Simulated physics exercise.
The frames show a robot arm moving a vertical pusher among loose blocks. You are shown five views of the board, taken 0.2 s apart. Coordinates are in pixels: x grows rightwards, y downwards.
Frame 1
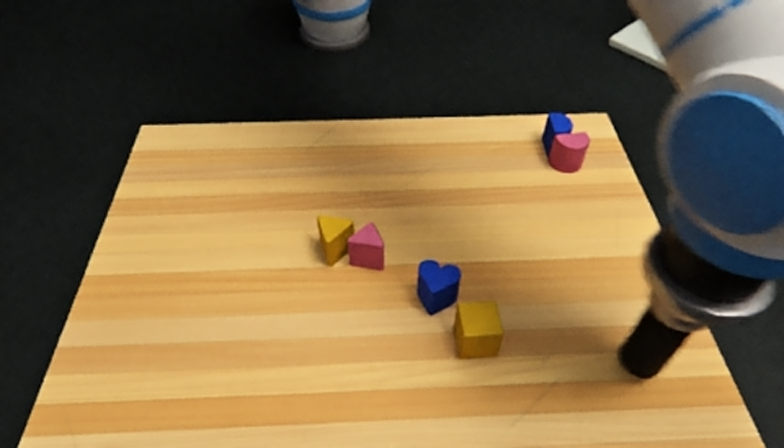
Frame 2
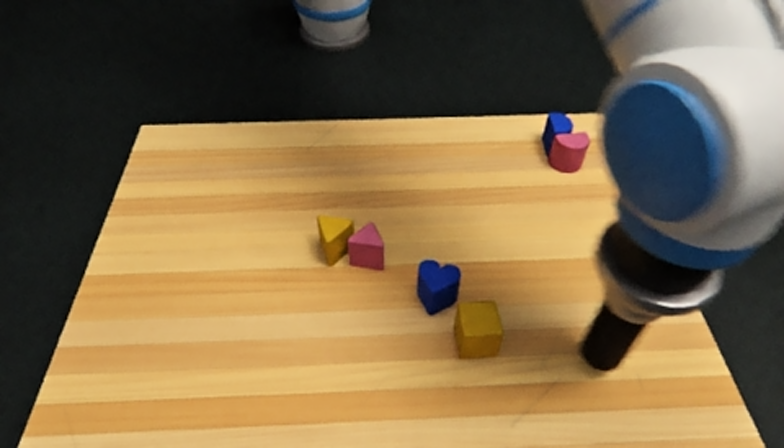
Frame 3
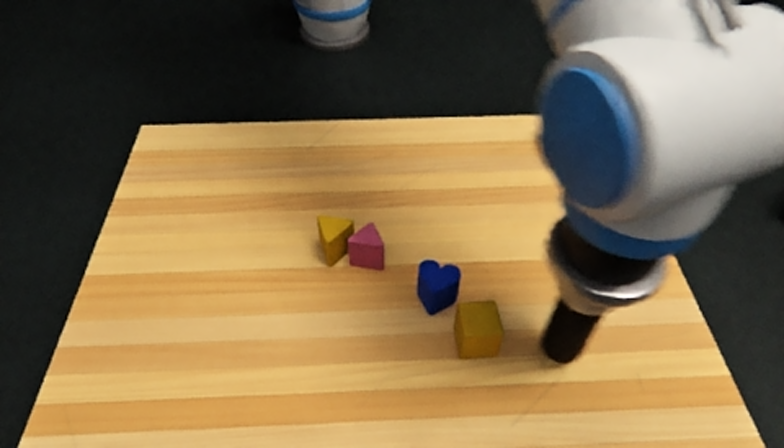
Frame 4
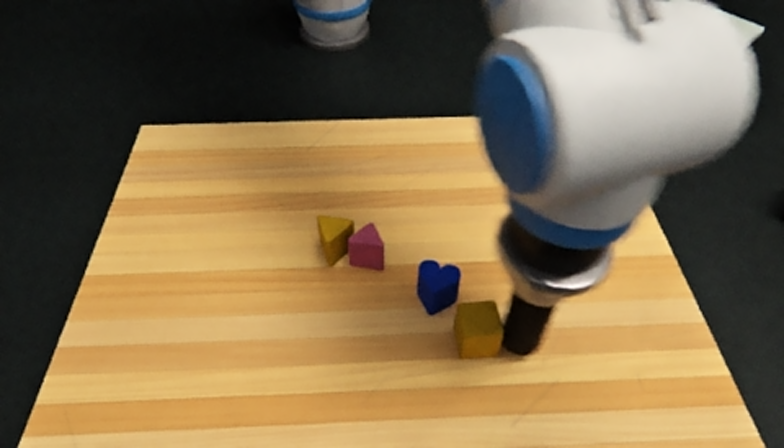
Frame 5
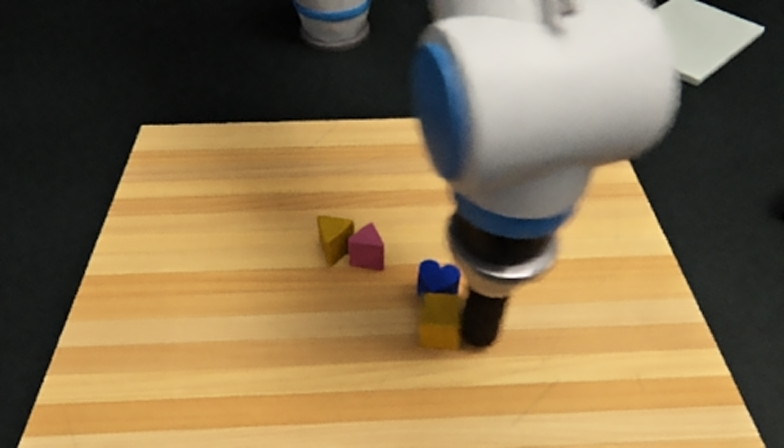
A white and blue robot arm with a dark, upright pusher reaches over a pale striped wooden board, seen from a fixed, raised view against a black surface. A yellow and a pink triangular block sit left of centre, a blue heart and yellow block near the middle, and blue and pink pieces at upper right. The pusher slides left, meets the yellow block and shoves it left, just below the heart.
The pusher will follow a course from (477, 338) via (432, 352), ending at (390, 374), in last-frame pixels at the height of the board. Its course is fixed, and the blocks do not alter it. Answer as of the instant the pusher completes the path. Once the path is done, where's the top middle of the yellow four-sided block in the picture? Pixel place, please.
Its top middle is near (394, 305).
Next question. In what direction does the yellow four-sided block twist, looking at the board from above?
Clockwise from above.
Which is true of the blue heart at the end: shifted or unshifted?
My prediction: It remains in place.
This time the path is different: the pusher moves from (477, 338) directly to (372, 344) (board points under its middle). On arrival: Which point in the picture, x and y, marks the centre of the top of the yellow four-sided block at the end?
Final place: (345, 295).
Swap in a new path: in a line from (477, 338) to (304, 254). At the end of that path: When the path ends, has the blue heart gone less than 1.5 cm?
That would be a no.
The first path, step by step. Halfway along, pusher at (433, 344); yellow four-sided block at (401, 306), turned 45° clockwise.
At the end, pusher at (390, 366); blue heart not moved; yellow four-sided block at (394, 305), turned 55° clockwise.
